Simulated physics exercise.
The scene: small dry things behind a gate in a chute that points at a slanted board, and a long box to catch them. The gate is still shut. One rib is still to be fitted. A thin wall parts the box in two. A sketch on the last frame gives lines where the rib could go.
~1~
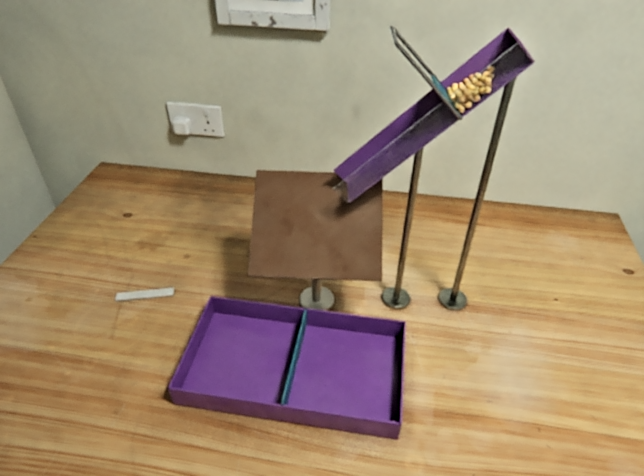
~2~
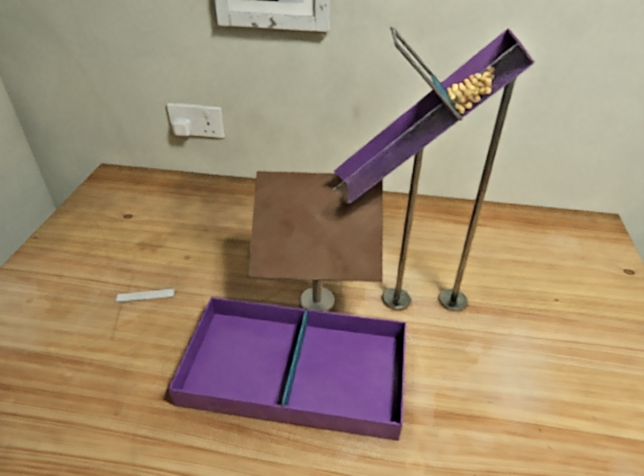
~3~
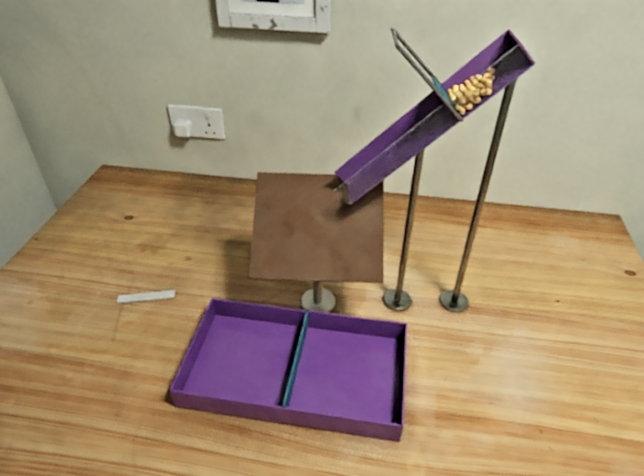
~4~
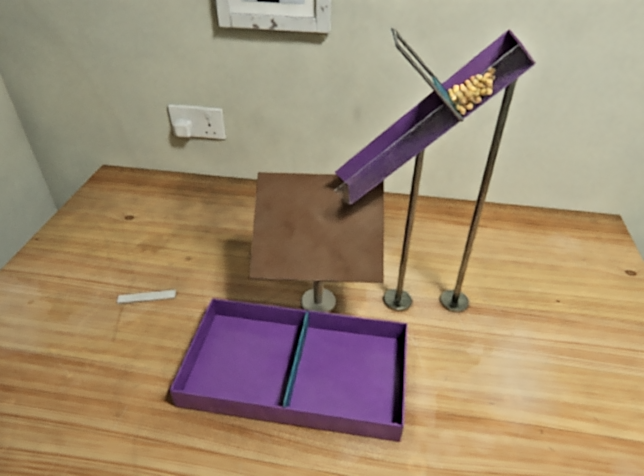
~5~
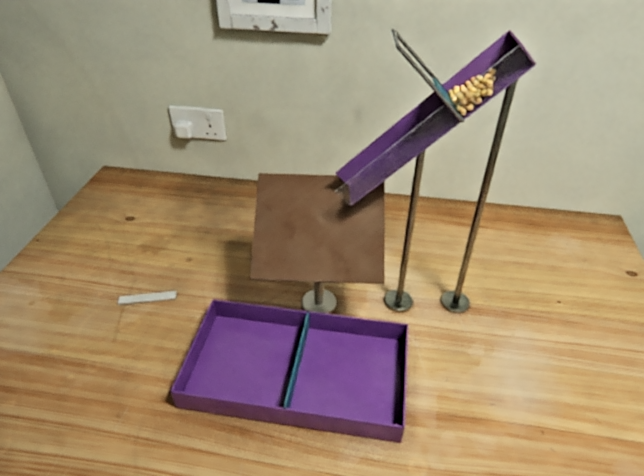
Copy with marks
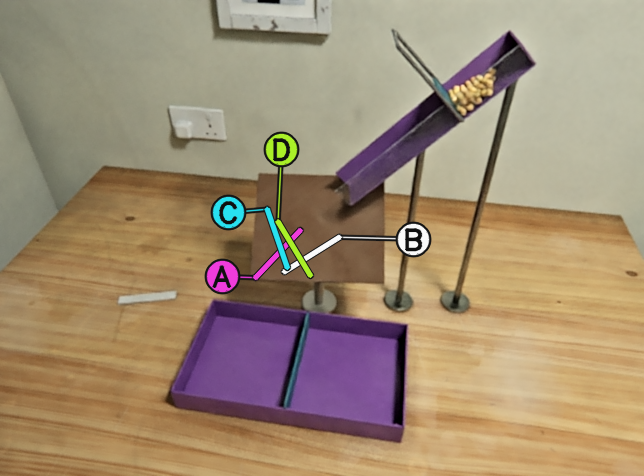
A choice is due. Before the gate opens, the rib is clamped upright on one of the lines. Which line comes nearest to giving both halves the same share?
The answer is line C.
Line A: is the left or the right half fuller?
More lands on the left.
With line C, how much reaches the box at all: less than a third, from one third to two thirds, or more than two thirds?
It is more than two thirds.
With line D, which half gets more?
Right.
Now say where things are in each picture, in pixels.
Load behind the gate at (465, 92), dried chickpeas; lip of the chute at (348, 193), sloping fairly steeply, in the first picture.
Middle of the board at (317, 224), tilted fairly steeply; middle of its low edge at (315, 279); of its high edge at (320, 173), in the second picture.
Front corners of the box at (170, 390) and (403, 426); front end of its middle wall at (283, 408); gate still shut at (438, 88), in the third picture.
Middle of the load at (467, 93); lip at (350, 195), in the fourth picture.
Middle of the load at (467, 94); lip at (350, 196), in the fifth picture.
On the marked copy, line A from (300, 230) to (255, 277); line B from (339, 237) to (284, 271); line C from (267, 209) to (287, 267); line D from (278, 221) to (310, 275).
If A is chosen, of what is caught, nearly all in the left half, a small part in the right.
If B is chosen, of what is caught, all in the left half, none in the right.
If C is chosen, of what is caught, about half in the left half, about half in the right.
If D is chosen, of what is caught, a small part in the left half, nearly all in the right.
